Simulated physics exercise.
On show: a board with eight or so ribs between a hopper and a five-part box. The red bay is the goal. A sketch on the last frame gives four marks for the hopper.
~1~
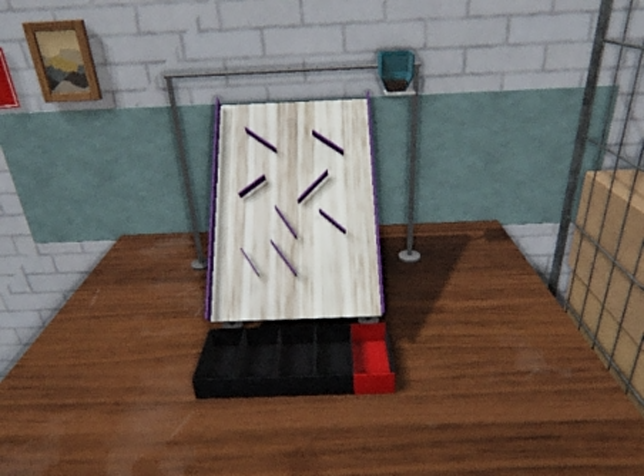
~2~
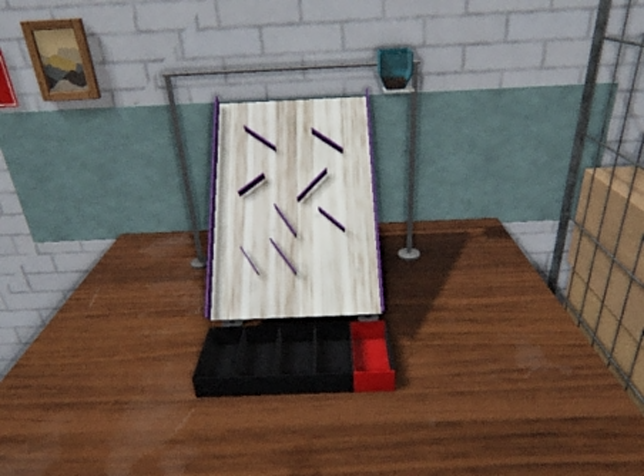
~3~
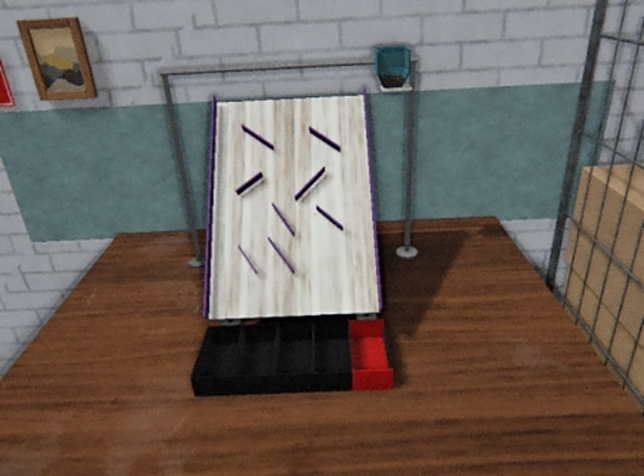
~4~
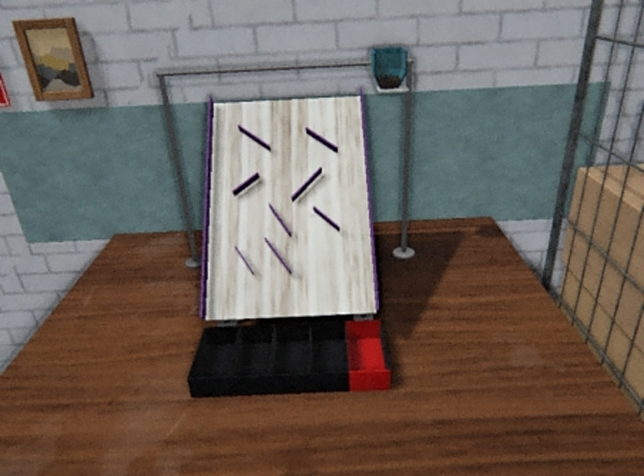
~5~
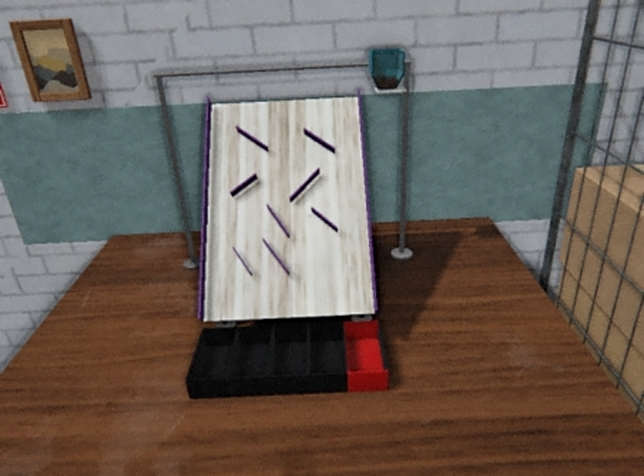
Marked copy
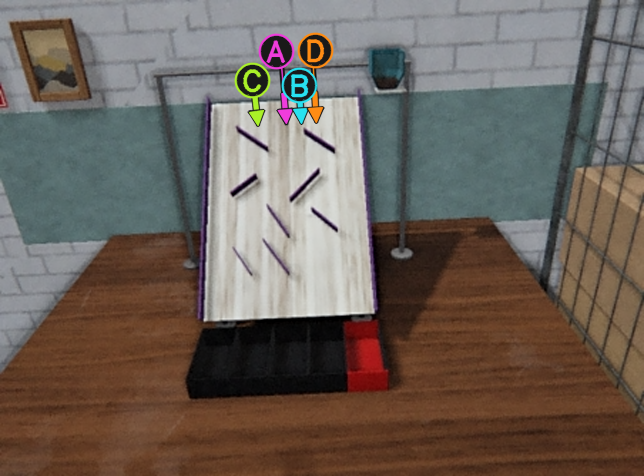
On a brown wooden table before a brick wall with a green band, a pale tilted board with dark angled ribs stands below a small teal hopper, with a black box and its red right-hand bay in front. Nothing on the board moves; only the view shifts very slightly.
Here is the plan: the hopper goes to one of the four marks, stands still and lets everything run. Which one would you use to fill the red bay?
D.
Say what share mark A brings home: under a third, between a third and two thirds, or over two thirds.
Mark A gives under a third.
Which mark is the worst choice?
That would be C.
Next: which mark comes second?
Here it is mark B.
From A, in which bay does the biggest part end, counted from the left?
The fourth.
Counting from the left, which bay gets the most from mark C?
The fourth from the left.
On the marked copy, mark A meets the board at (285, 118); mark B meets the board at (301, 118); mark C meets the board at (257, 120); mark D meets the board at (316, 117).
If A is chosen, close to a quarter in the red bay, close to two thirds in other bays, a small share outside the box.
If B is chosen, close to a third in the red bay, close to half in other bays, a small share outside the box.
If C is chosen, a small share in the red bay, the bulk in other bays, only a few outside the box.
If D is chosen, close to two thirds in the red bay, a small share in other bays, close to a quarter outside the box.
